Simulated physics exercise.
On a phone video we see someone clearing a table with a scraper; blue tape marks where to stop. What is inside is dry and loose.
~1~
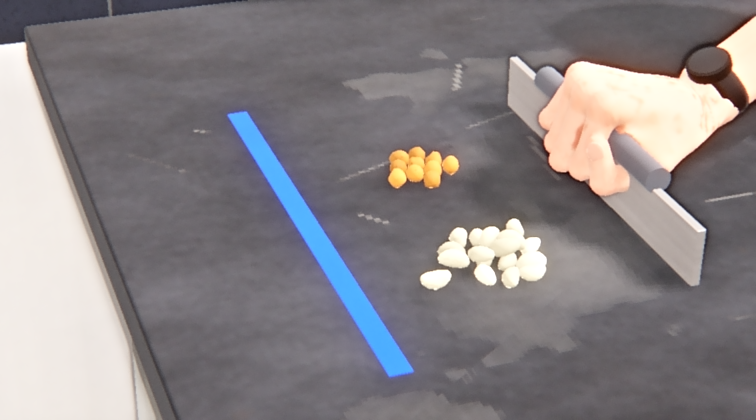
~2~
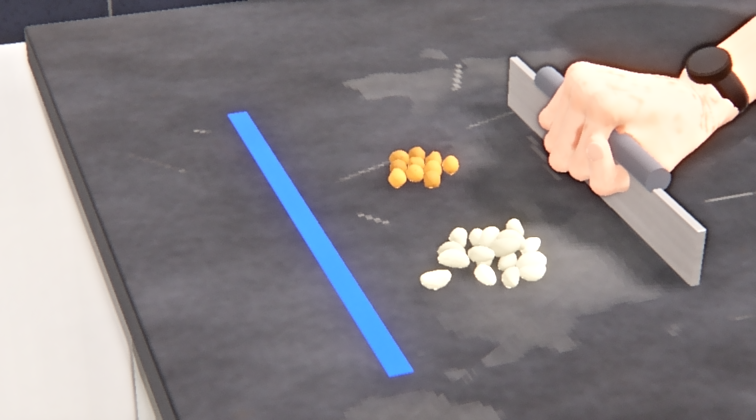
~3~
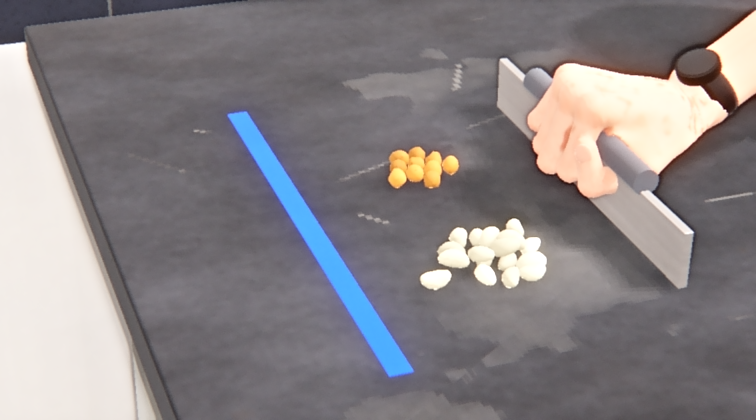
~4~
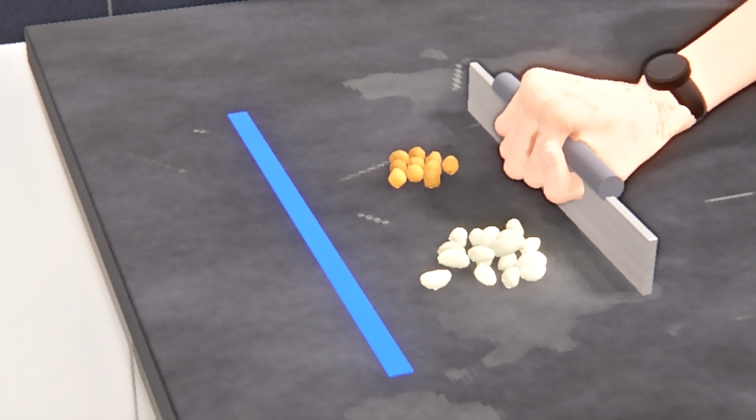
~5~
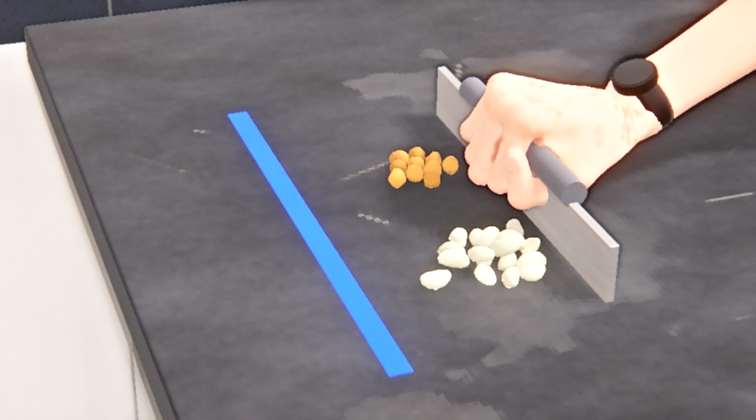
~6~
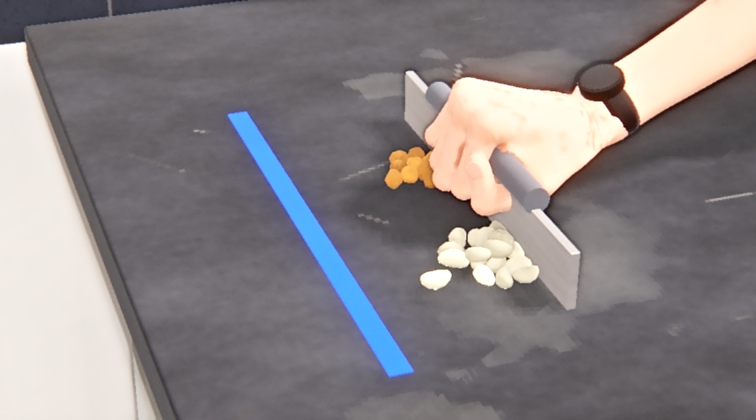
In this clip, a hand wearing a dark watch holds a scraper still on a dark tabletop, then slides it left toward blue tape, reaching small piles of roasted chickpeas and white beans and starting to push the beans along.
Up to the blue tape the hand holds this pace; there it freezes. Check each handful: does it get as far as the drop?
The near handful stops short; the far handful stops short.
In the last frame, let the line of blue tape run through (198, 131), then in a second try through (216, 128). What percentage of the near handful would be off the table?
First try roughly 0 %, second try roughly 0 %.
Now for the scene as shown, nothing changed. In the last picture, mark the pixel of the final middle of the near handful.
Centre at rest, last picture: Close to (307, 290).
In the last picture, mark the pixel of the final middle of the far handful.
The centre settles at about (249, 195).
Then, 0.40 s after the last picture, scraper still moving, near (387, 167); near handful all on the table, its front near (378, 295); far handful all on the table, its front near (305, 194).
Then, 0.81 s after the last picture, scraper stopped at the blue tape; near handful all on the table, its front near (286, 304); far handful all on the table, its front near (215, 208).
At rest, scraper stopped at the blue tape; near handful all on the table, its front near (286, 304); far handful all on the table, its front near (215, 208).
